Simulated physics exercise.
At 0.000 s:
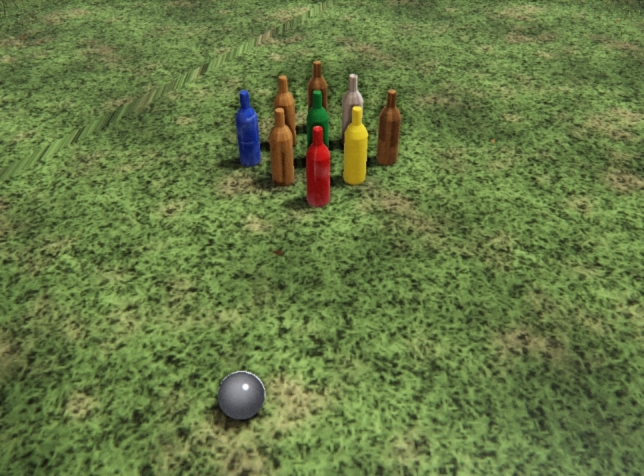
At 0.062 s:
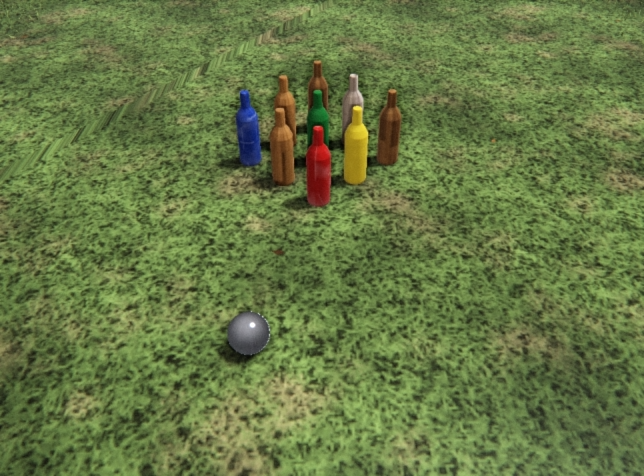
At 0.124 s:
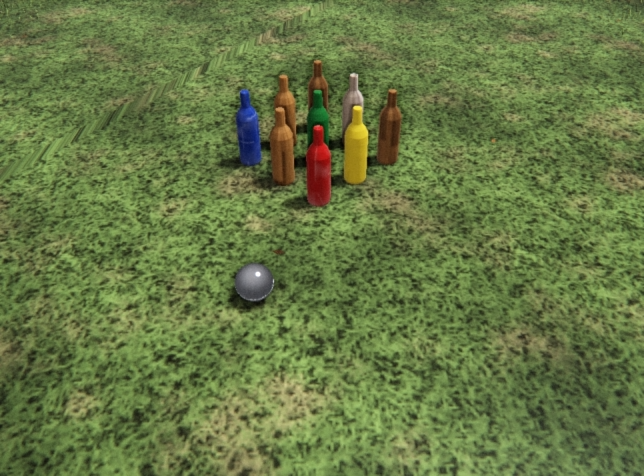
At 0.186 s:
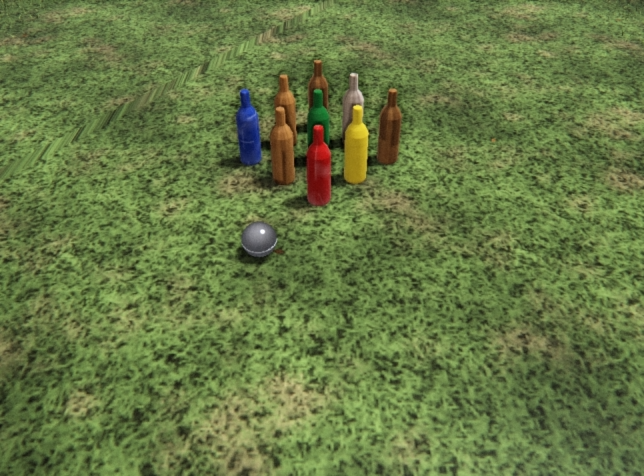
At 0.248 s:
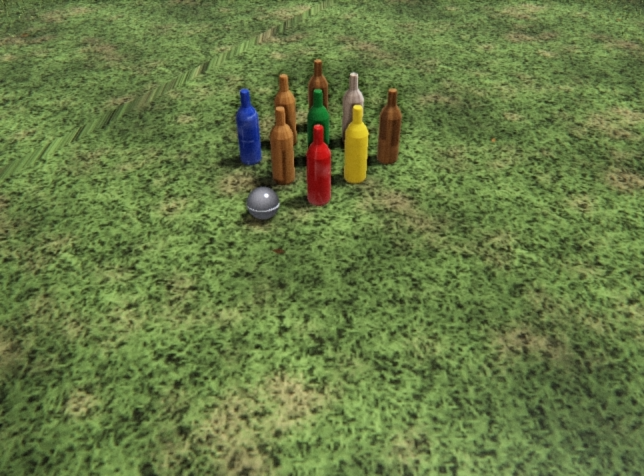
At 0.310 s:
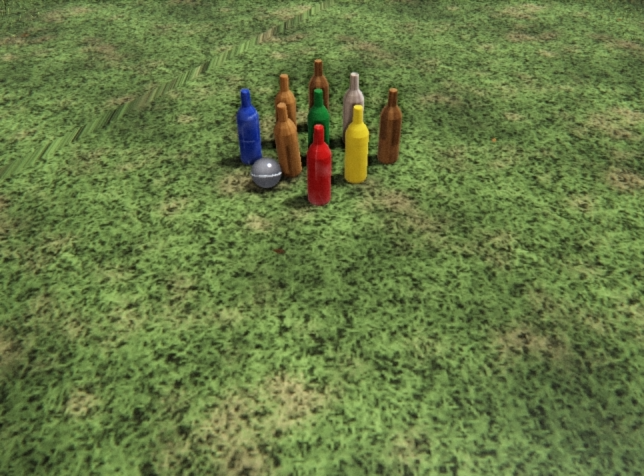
Nine colourful bottle-shaped skittles standing on patchy grass as a grey ball rolls up to them and nudges a brown one.
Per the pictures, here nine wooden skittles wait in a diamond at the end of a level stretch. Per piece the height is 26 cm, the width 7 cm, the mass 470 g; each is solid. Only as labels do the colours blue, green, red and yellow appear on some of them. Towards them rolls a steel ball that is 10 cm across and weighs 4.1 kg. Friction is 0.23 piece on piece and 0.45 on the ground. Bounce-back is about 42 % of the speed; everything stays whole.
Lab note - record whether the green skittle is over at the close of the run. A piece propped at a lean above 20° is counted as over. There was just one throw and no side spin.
Result: Over.
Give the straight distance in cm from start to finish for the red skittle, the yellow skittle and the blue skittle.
Red 0 cm, yellow 0 cm, blue 60 cm.
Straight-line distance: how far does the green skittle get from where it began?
About 30 cm from where it started.
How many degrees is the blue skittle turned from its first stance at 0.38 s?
I'd put it at roughly 20 degrees away from its starting angle.
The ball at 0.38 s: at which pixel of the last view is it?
It should be about (267, 146) in pixels.
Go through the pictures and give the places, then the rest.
In the first frame (places mark the middle of the side facing us), ball (241, 395) 76 cm before the front row; green skittle (308, 130); red skittle (315, 172); blue skittle (244, 133); nothing disturbed.
Ball (249, 333) 59 cm before the front row; green skittle (309, 129), in the second frame.
Ball (254, 282) 42 cm before the front row; green skittle (309, 129), in the third frame.
Ball (259, 239) 25 cm before the front row; green skittle (309, 129), in the fourth frame.
Ball (263, 203) 9 cm before the front row; green skittle (309, 128), in the fifth frame.
Ball (266, 173) in among them; green skittle (309, 128); red skittle (316, 171); blue skittle (245, 131); steepest lean 7°, the skittle at (293, 144); one has shifted, in the sixth frame.
After 0.38 s, ball still moving; 1 of the 9 skittles over; green skittle leaning 17°; blue skittle leaning 21°.
After 0.48 s, ball still moving; 2 of the 9 skittles over; green skittle leaning 6°; blue skittle lying flat.
After 0.66 s, ball still moving; 5 of the 9 skittles over; green skittle leaning 29°; blue skittle lying flat.
After 0.96 s, ball still moving; 6 of the 9 skittles over; green skittle lying flat; blue skittle lying flat.
By the end (1.4 s), ball rolling away; 6 of the 9 skittles over; green skittle lying flat; blue skittle lying flat; red skittle unmoved. As the last picture would show them, middles, green skittle near (392, 139), blue skittle near (172, 97).
